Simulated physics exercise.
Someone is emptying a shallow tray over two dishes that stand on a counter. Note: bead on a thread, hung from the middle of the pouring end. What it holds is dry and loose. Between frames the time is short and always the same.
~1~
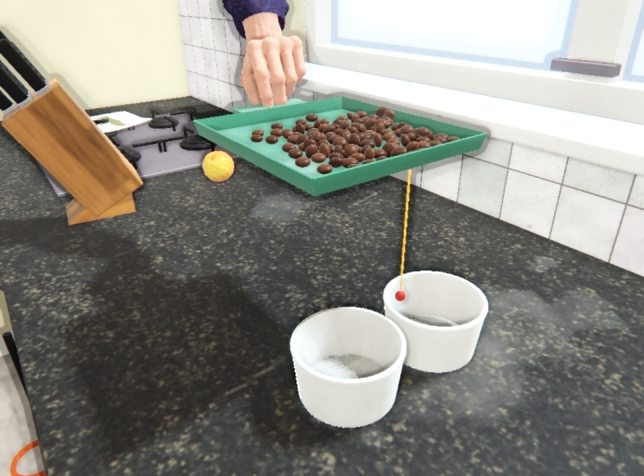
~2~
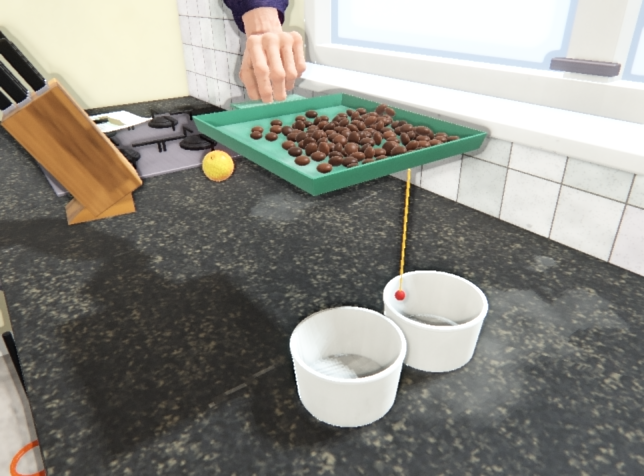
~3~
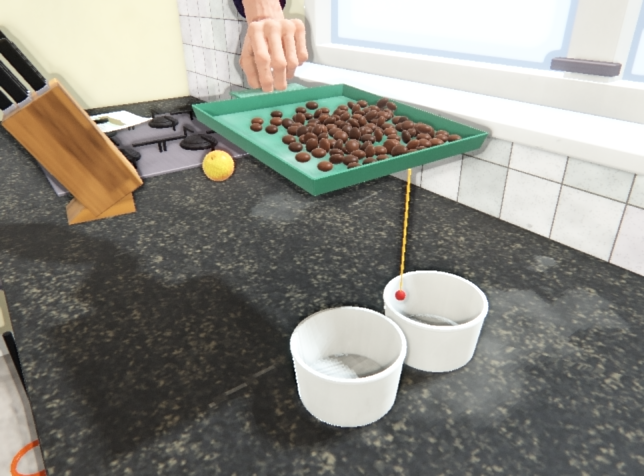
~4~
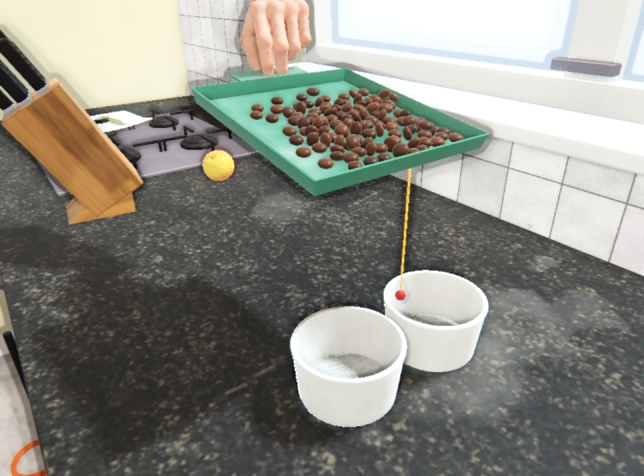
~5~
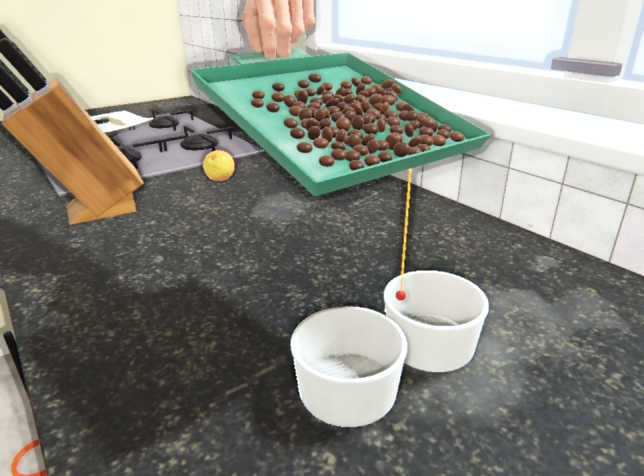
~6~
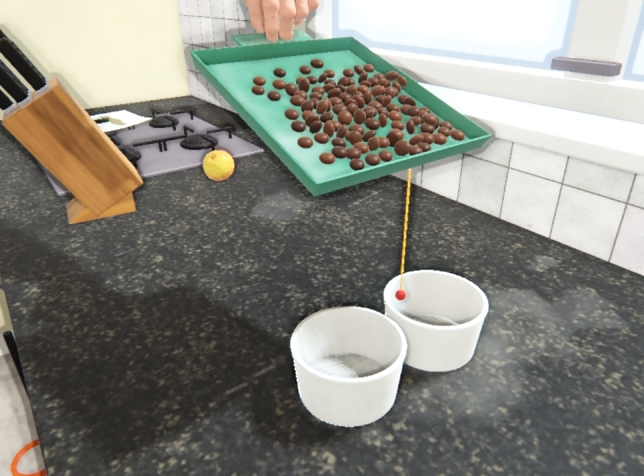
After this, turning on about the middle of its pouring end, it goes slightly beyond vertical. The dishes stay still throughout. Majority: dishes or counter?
Counter.
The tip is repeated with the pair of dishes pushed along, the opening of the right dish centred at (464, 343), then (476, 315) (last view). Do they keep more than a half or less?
The pair would catch the greater share the first time and the greater share the second time.
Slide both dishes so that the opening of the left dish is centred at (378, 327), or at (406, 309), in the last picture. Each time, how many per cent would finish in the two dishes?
The first try gives 40 per cent, the second 20 per cent.
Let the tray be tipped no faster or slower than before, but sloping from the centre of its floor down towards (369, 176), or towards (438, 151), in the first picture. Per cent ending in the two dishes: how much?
So it's 60 percent with the first slope and 50 percent with the other.
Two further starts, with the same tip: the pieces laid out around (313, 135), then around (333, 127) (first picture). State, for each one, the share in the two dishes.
First some 30, then 30 per cent.
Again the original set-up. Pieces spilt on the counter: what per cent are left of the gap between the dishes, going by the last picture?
I'd put it at close to 10 per cent.
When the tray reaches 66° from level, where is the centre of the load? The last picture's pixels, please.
Close to (419, 131).
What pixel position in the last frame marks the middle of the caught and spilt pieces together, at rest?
Once it all stops, the middle lies near (457, 375).
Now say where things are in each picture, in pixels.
In the first frame, corners of the pouring end at (314, 176) and (481, 133), level; middle of the load at (365, 138), flat chocolate drops; left dish at (384, 393); right dish at (471, 341); bead on its thread at (400, 296).
In the second frame, corners of the pouring end at (314, 176) and (481, 132), level; middle of the load at (365, 136).
In the third frame, corners of the pouring end at (315, 176) and (482, 133), tipped barely, level across its low end; middle of the load at (365, 132).
In the fourth frame, corners of the pouring end at (316, 177) and (484, 133), tipped a little, level across its low end; middle of the load at (367, 125).
In the fifth frame, corners of the pouring end at (317, 178) and (485, 133), tipped a little, level across its low end; middle of the load at (368, 119).
In the sixth frame, corners of the pouring end at (318, 179) and (486, 133), tipped clearly, level across its low end; middle of the load at (370, 112); left dish at (384, 392); right dish at (471, 340).
Soon after the last picture, tray tipped steeply; nearly all on the tray; a small part in the air.
A little later, tray tipped past a quarter turn; a small part on the tray; a small part in the left dish; a small part in the right dish; about half outside both; about a quarter in the air.
Later still, tray tipped past a quarter turn; a small part in the left dish; about a quarter in the right dish; about two thirds outside both.
At rest, tray tipped past a quarter turn; a small part in the left dish; about a quarter in the right dish; about two thirds outside both.
